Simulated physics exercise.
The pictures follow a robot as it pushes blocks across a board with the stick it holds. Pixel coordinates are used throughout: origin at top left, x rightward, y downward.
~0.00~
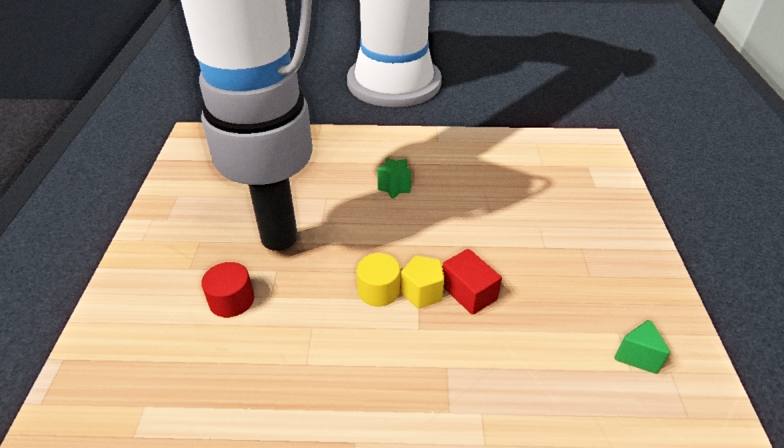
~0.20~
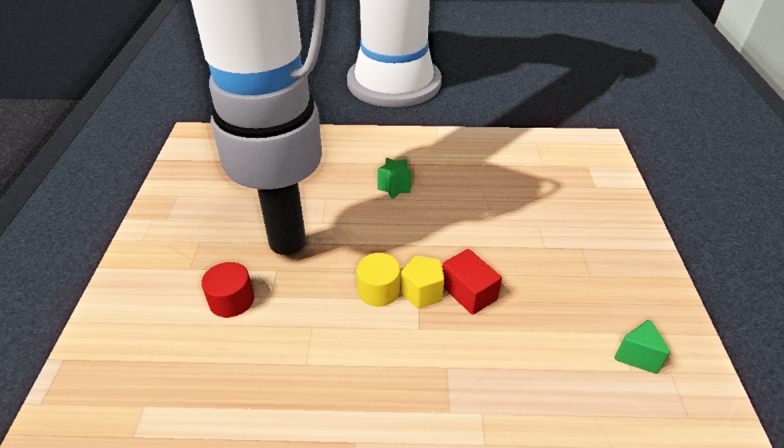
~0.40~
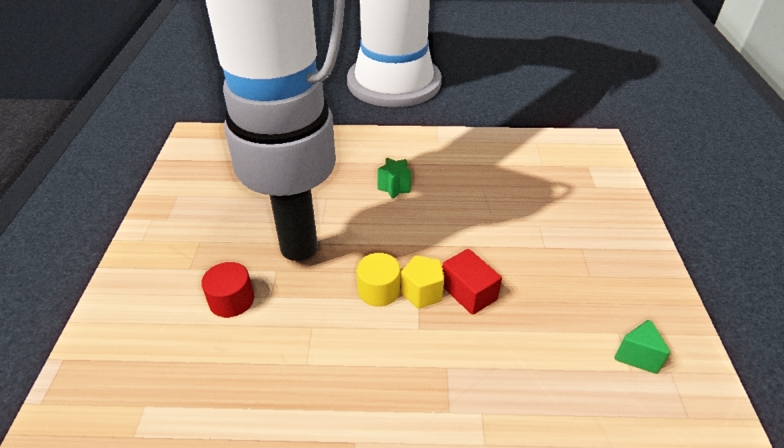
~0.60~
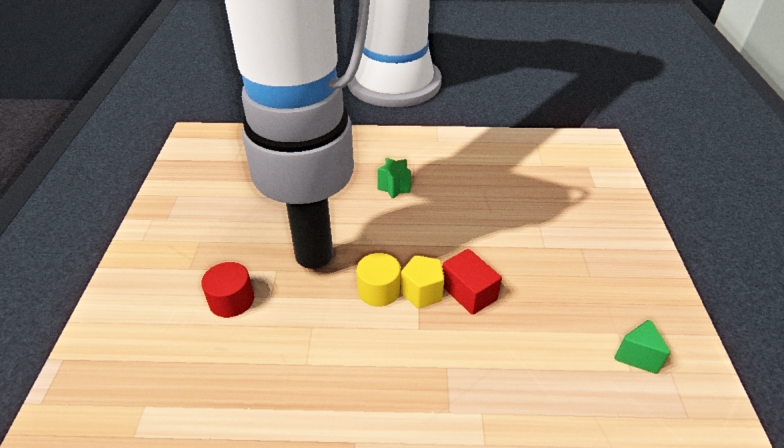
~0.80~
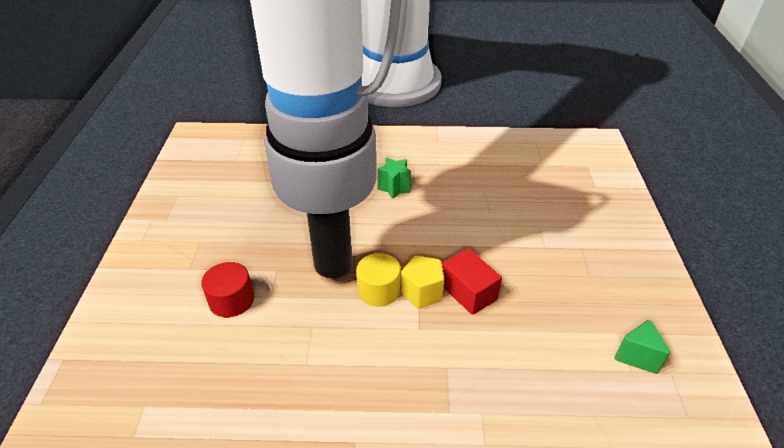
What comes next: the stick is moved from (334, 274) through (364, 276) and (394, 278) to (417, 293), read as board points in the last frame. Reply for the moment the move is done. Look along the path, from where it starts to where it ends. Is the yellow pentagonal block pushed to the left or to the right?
The shift is rightward.
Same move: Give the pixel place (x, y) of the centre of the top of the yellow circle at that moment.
The middle of its top is at (413, 305).
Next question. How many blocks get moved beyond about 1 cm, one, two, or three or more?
I predict two.
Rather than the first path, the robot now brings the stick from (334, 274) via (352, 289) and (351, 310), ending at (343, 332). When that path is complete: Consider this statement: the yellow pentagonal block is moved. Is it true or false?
This is true.
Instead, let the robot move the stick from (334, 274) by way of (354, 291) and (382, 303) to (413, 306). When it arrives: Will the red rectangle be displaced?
That would be a yes.
The first path, step by step. Halfway along, stick at (379, 266); yellow circle at (402, 281); yellow pentagonal block at (444, 284), turned 35° anticlockwise.
At the end, stick at (418, 283); red circle still; yellow circle at (413, 305); yellow pentagonal block at (455, 291), turned 40° anticlockwise; red rectangle at (477, 268).
